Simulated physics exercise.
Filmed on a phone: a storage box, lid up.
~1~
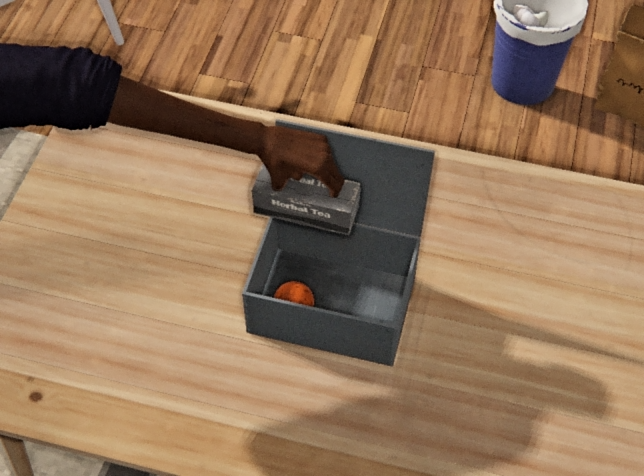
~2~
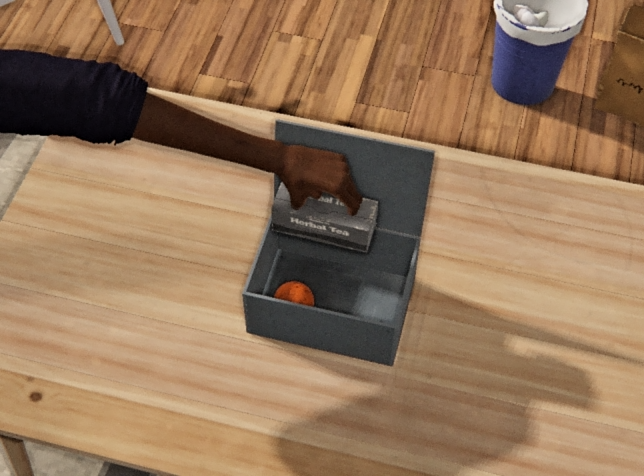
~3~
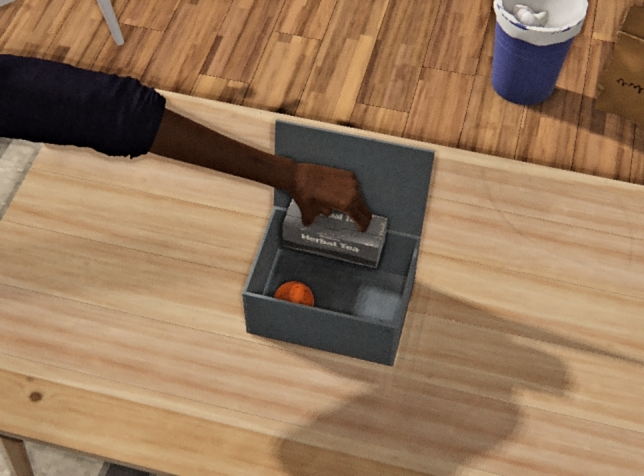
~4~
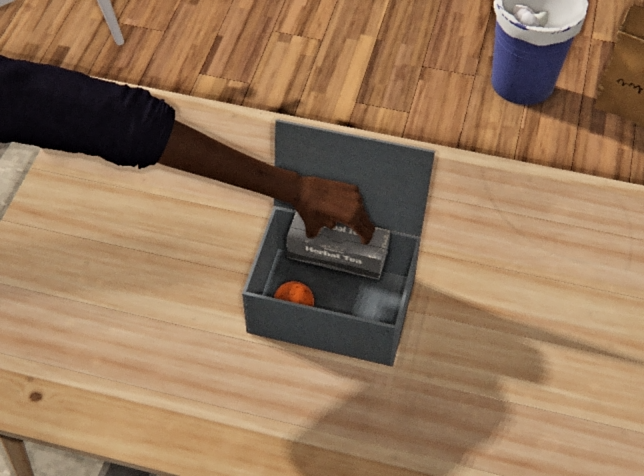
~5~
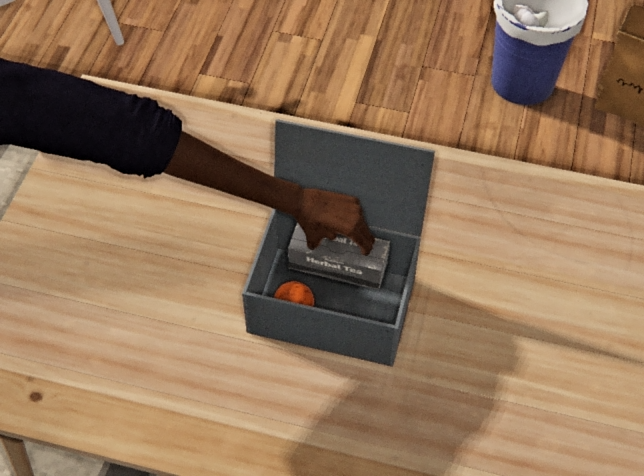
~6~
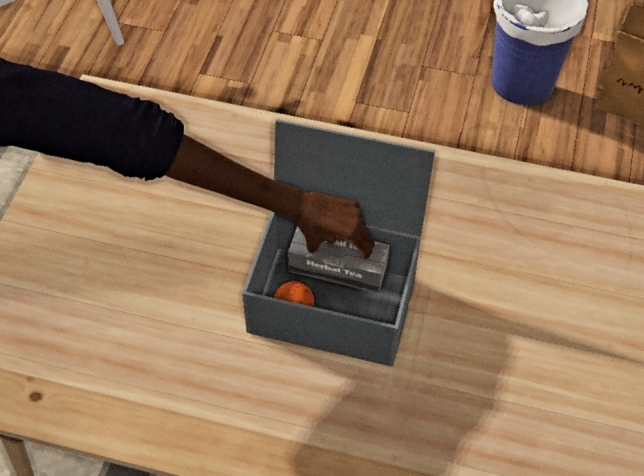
The footage shows a hand moving a grey carton of herbal tea rightward and down into an open grey storage box on a wooden table, beside a small orange object, with the hand still on the carton.
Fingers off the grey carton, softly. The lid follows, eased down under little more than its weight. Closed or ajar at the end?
As it turns out, it sits on the rim.
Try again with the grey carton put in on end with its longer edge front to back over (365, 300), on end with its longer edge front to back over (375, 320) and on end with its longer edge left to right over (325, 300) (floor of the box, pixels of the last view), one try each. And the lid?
In the first case it will not close; in the second case it will not close; in the third case it sits on the rim.
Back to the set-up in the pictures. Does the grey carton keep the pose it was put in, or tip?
The grey carton keeps its pose.
Then, 0.40 s later than the last frame, grey carton tilted by 4° near (335, 278); orange ball moved a little.
Then, 1.50 s later than the last frame, lid 63° above the rim; grey carton moved a little near (335, 277); orange ball moved a little.
Then, 2.00 s later than the last frame, lid 26° above the rim; grey carton moved a little near (335, 277); orange ball moved a little.
When it is over, lid shut; moved from the start, grey carton; orange ball as before. End places, in pixels of the last picture, grey carton near (335, 277).
